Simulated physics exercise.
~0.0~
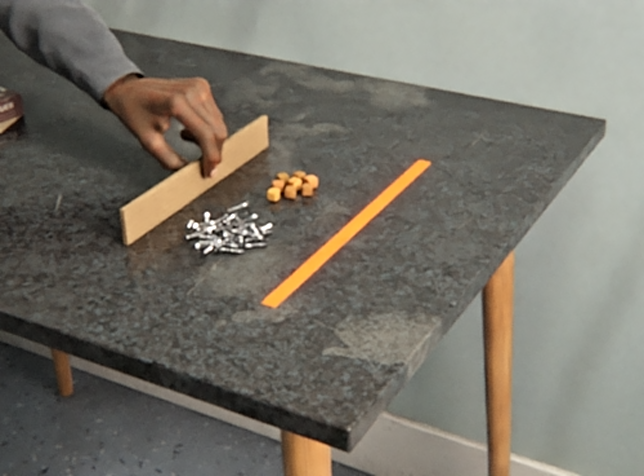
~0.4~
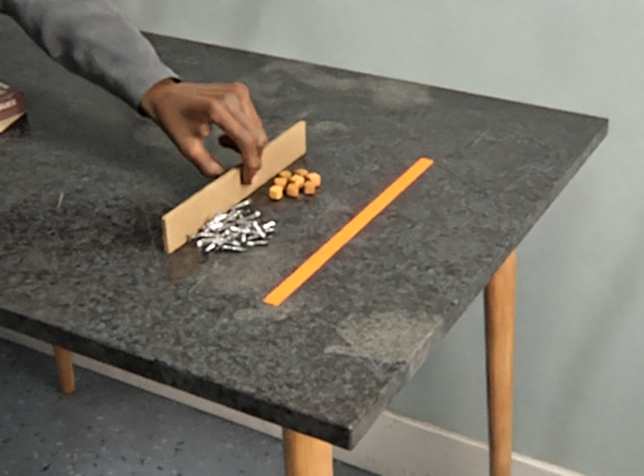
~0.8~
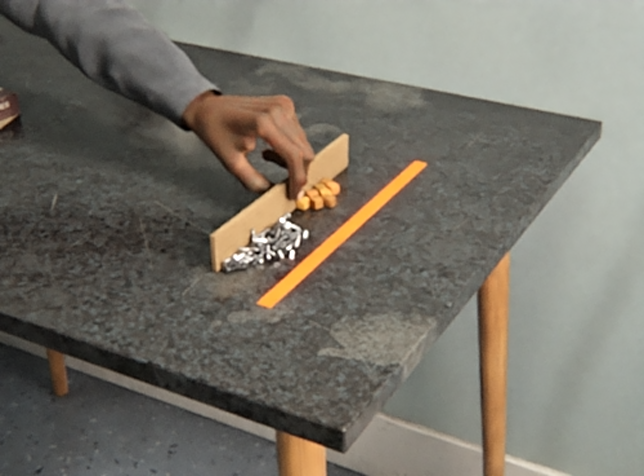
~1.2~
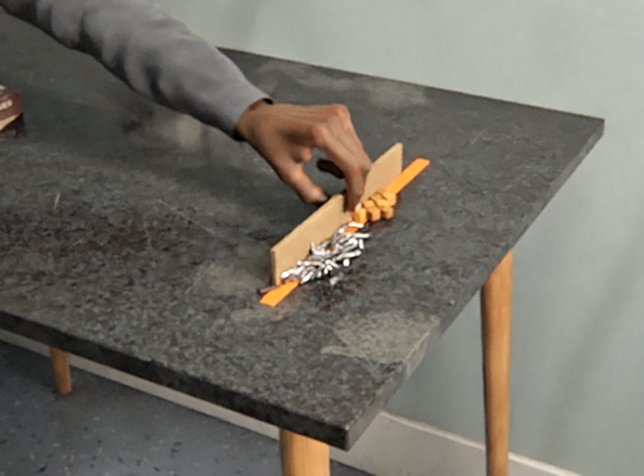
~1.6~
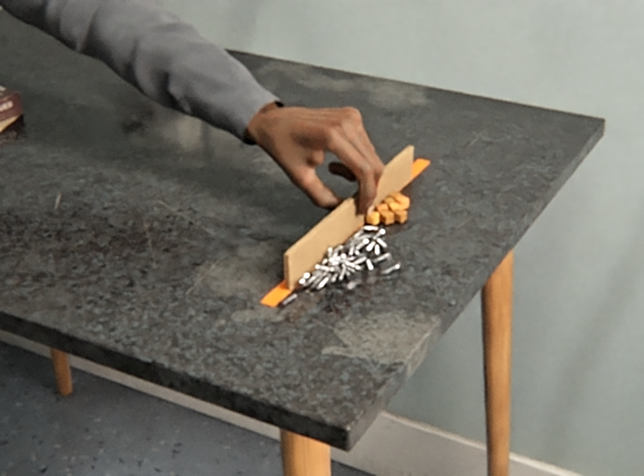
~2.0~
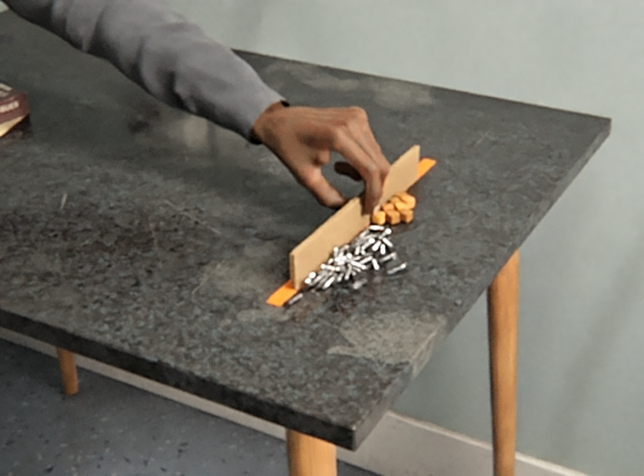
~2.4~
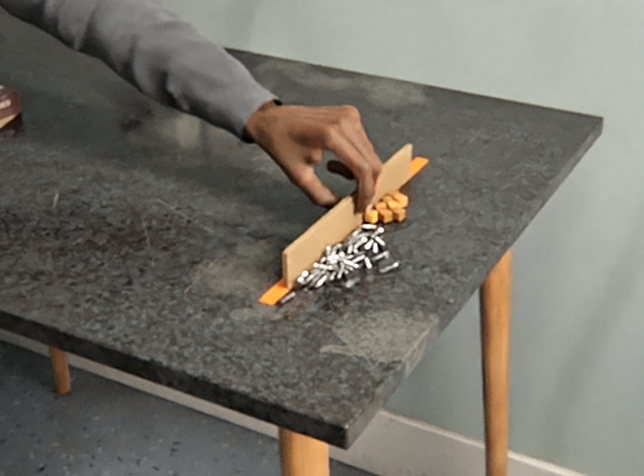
The clip shows a hand sliding an upright piece of card rightward across a dark table, pushing a pile of small silvery pieces and a cluster of small orange pieces, until the card stops at the orange tape strip with both groups resting just beyond it, still on the table.
